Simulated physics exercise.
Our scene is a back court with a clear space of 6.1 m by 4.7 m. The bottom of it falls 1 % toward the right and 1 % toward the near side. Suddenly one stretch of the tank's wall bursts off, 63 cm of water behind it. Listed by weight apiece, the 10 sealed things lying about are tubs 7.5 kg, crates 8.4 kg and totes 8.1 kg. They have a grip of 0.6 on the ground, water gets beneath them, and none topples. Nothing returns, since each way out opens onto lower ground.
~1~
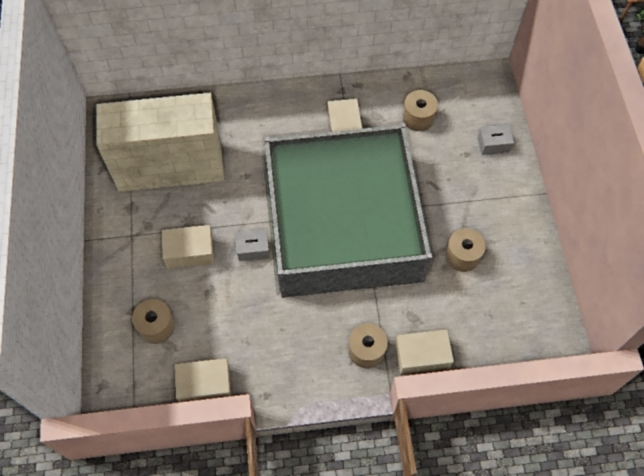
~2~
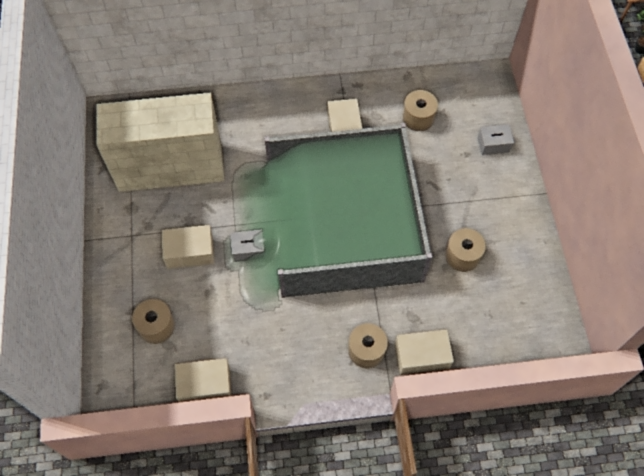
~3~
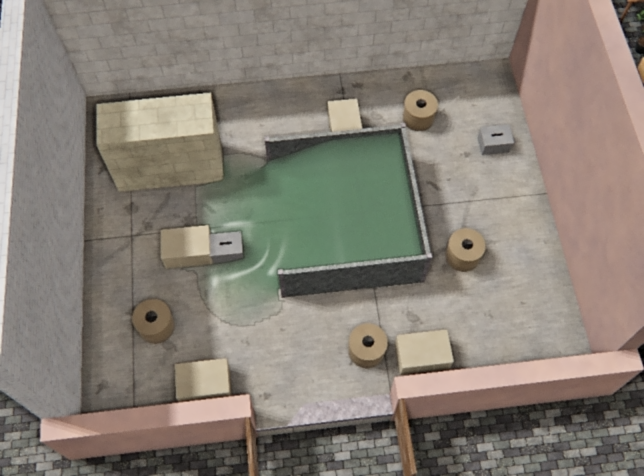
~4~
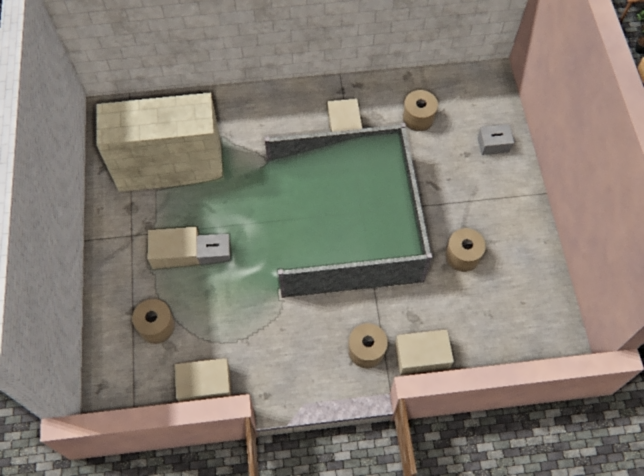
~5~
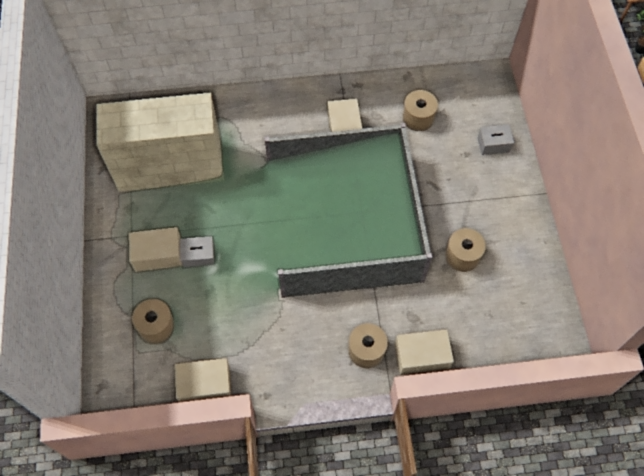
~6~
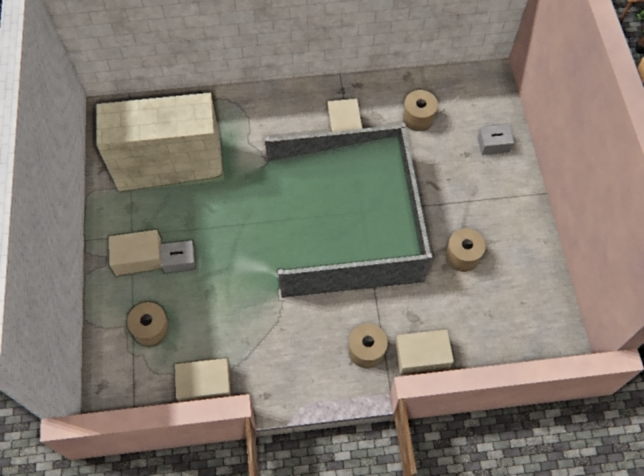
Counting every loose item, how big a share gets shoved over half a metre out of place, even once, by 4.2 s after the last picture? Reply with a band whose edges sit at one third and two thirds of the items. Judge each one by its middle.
Band: Two thirds or above.
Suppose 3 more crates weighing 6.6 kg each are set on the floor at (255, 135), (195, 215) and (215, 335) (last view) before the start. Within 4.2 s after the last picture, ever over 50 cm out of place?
Outcome: Breaks the threshold first, breaks the threshold next, breaks the threshold last.
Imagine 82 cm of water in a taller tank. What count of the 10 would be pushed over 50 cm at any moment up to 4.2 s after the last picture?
Then it comes to 8.
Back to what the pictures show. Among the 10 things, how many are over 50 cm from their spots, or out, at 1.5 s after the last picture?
3.
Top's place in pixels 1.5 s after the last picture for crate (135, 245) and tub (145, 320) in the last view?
First near (95, 293), second near (123, 388).
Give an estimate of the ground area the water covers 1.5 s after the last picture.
I'd estimate close to 14 m2.
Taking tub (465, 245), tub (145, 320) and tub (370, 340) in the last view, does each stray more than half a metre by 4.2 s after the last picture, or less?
Taking them in turn, the answers are smaller, greater and greater.
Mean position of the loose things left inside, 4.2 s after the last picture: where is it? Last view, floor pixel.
The average lands around (459, 254).
Then, 0.4 s after the last picture 3 of 10 are over 50 cm from their spots; 2 afloat.
Then, 1.5 s after the last picture 3 of 10 are over 50 cm from their spots; 4 afloat.
Then, 2.8 s after the last picture 5 of 10 are over 50 cm from their spots; 4 afloat.
Then, 4.2 s after the last picture 7 of 10 are over 50 cm from their spots, and 7 have been at some point; 4 afloat.
